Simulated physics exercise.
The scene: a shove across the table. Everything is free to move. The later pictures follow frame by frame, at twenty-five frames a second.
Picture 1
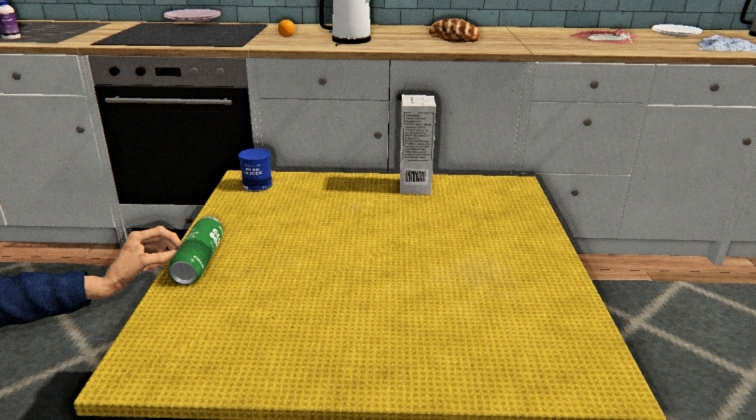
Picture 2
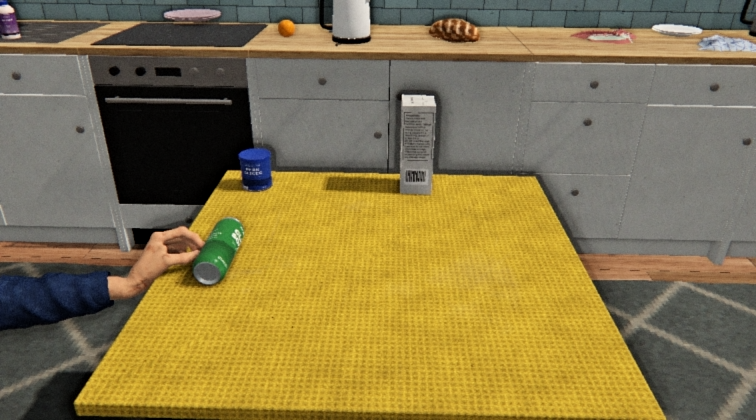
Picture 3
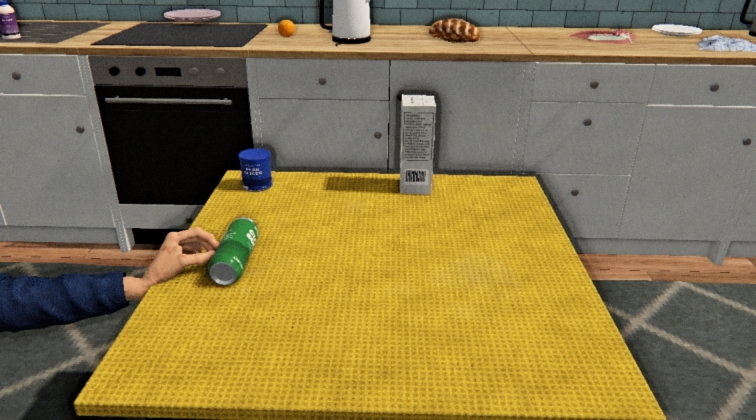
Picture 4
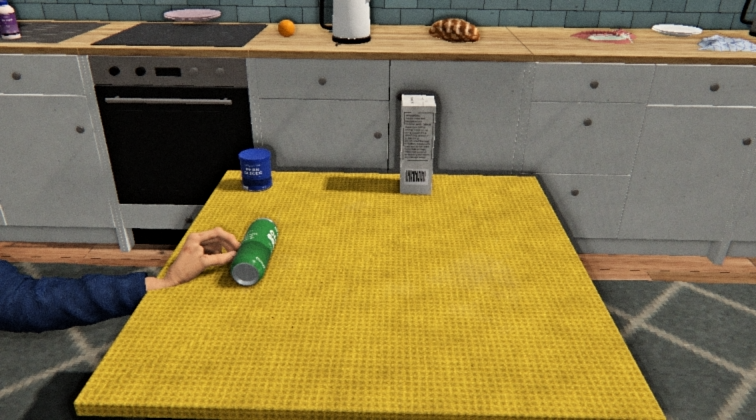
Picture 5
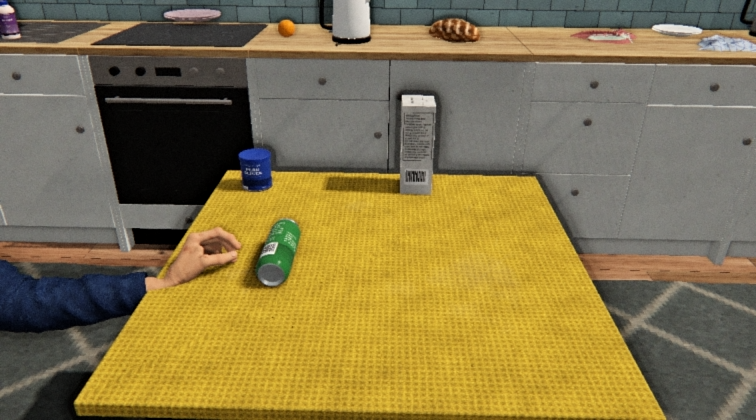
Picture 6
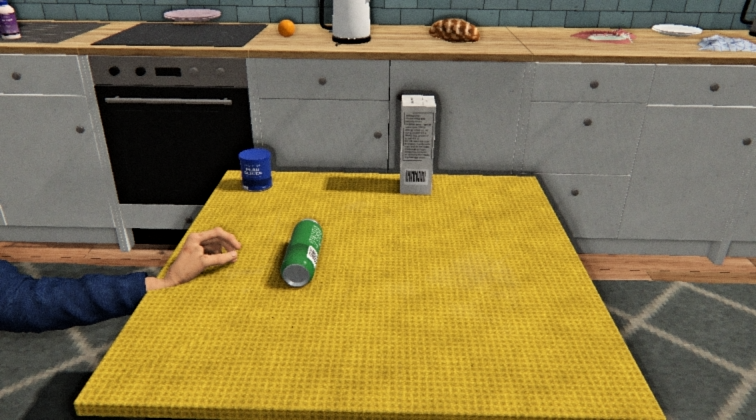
A green can is pushed right by a hand, then rolls away across the yellow table.
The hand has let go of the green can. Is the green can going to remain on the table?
The green can falls off the table.
Then, 0.20 s after the last picture, green can rolled well along near (416, 254).
Then, 0.50 s after the last picture, green can rolled well along near (573, 257).
Then, 0.70 s after the last picture, green can now off the table.
Then, 1.00 s after the last picture, things are still on the move.
By the end, off the table, green can.
